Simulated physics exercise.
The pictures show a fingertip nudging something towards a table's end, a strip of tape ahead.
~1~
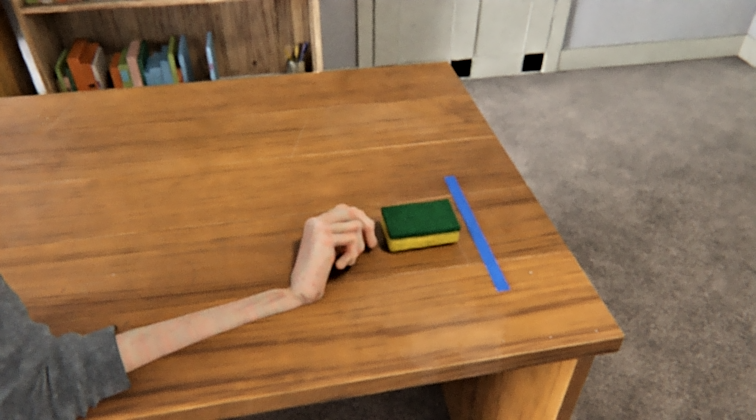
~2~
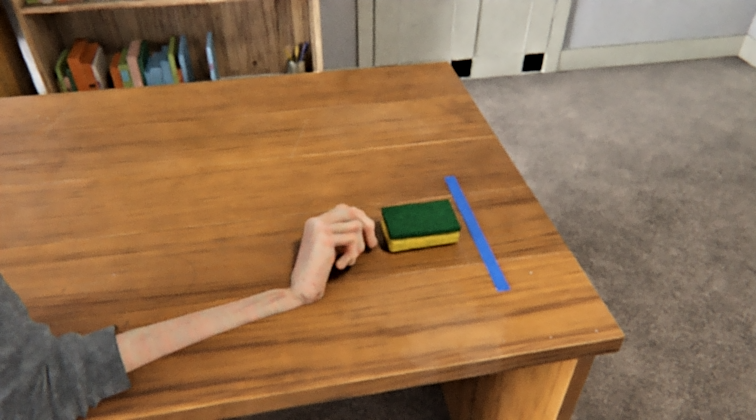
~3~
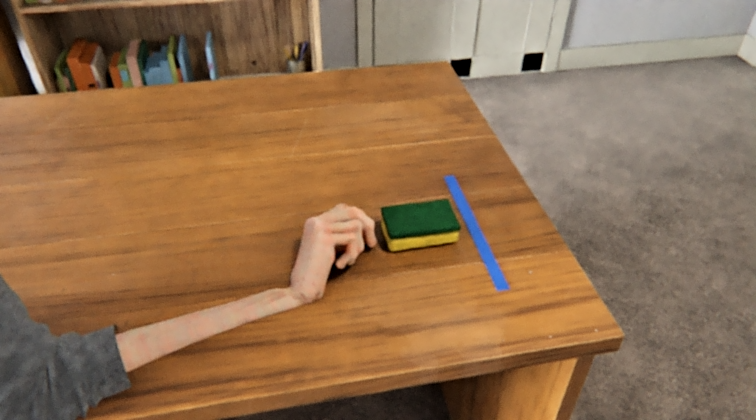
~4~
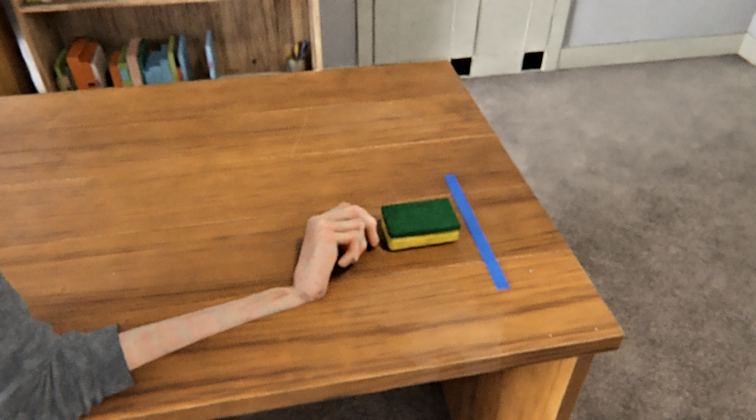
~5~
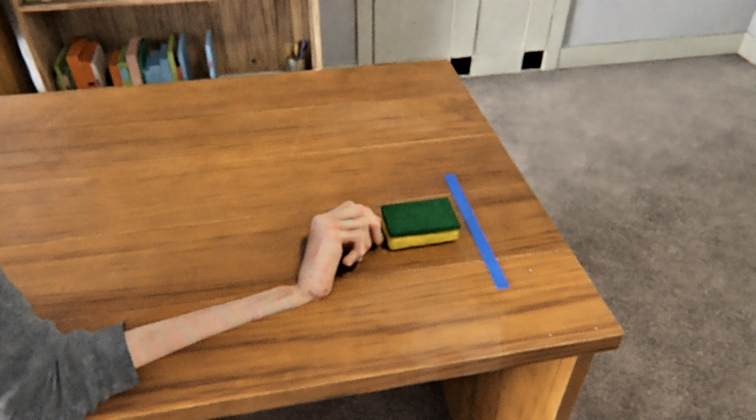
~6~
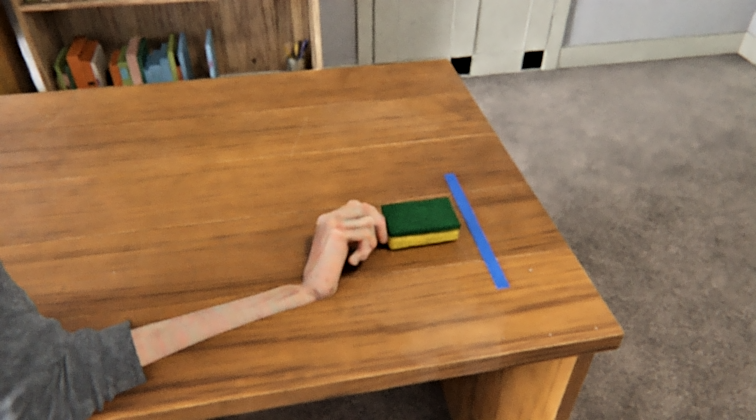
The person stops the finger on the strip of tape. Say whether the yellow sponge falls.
The yellow sponge stays on the table.
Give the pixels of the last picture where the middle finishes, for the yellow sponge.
Roughly at (514, 212).
Then, 0.44 s after the last picture, yellow sponge moved a little near (452, 220).
Then, 0.92 s after the last picture, yellow sponge moved about its own width near (490, 214).
At rest, the yellow sponge remains on top, near (514, 211).
